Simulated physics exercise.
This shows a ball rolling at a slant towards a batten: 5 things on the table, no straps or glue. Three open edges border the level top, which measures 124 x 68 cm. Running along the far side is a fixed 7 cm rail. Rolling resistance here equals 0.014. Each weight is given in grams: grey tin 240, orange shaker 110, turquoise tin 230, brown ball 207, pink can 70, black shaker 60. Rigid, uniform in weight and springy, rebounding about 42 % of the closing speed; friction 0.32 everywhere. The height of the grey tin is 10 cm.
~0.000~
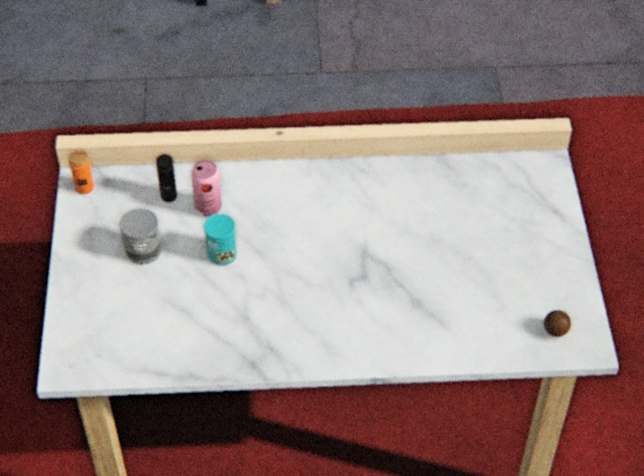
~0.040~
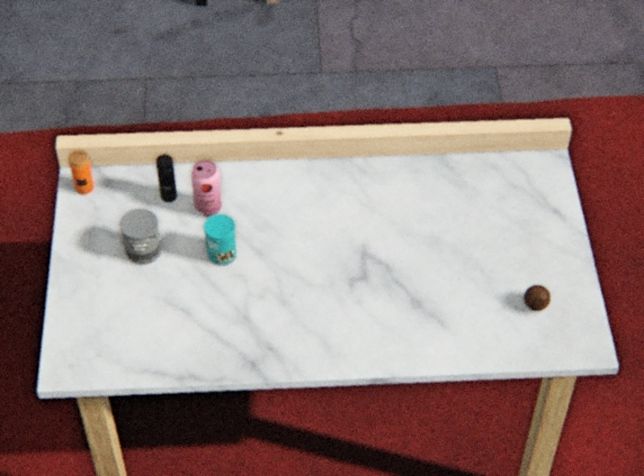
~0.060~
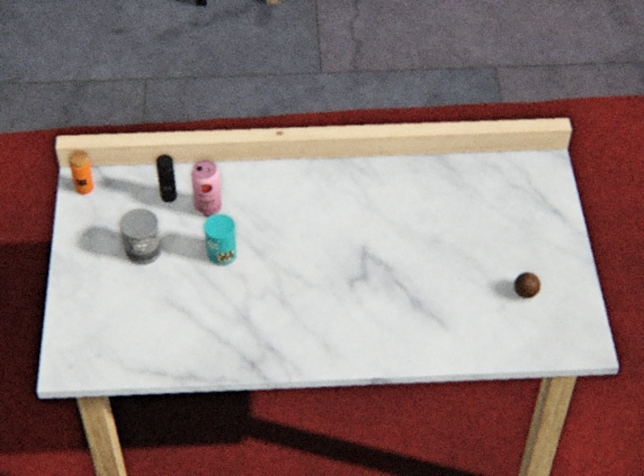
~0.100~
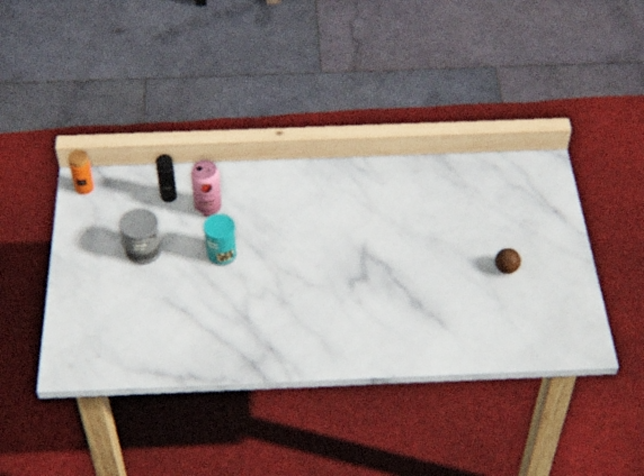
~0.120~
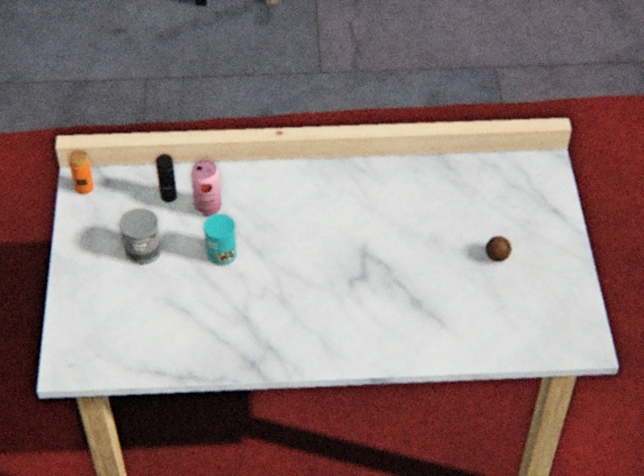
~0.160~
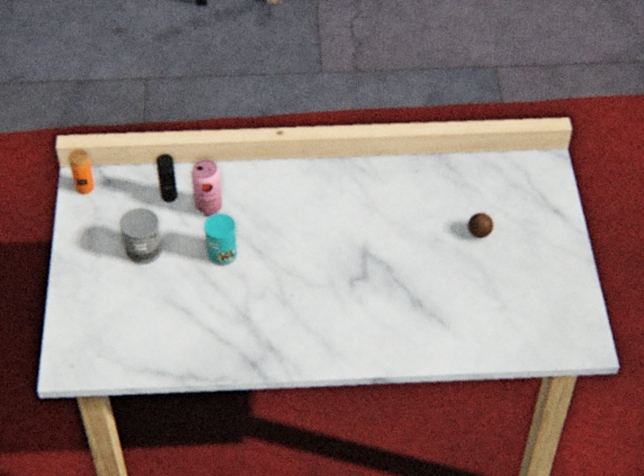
A brown ball rolls up and to the left across the marble table, past no objects.
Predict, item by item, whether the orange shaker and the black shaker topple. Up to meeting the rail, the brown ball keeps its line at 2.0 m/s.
The orange shaker does not topple. The black shaker does not topple.
After 0.86 s, brown ball near (292, 239).
After 1.86 s, brown ball near (56, 364).
By the end (2.5 s), all 5 in place, give or take 4 cm. Seen from the same camera at the end, orange shaker near (82, 172), black shaker near (167, 178).
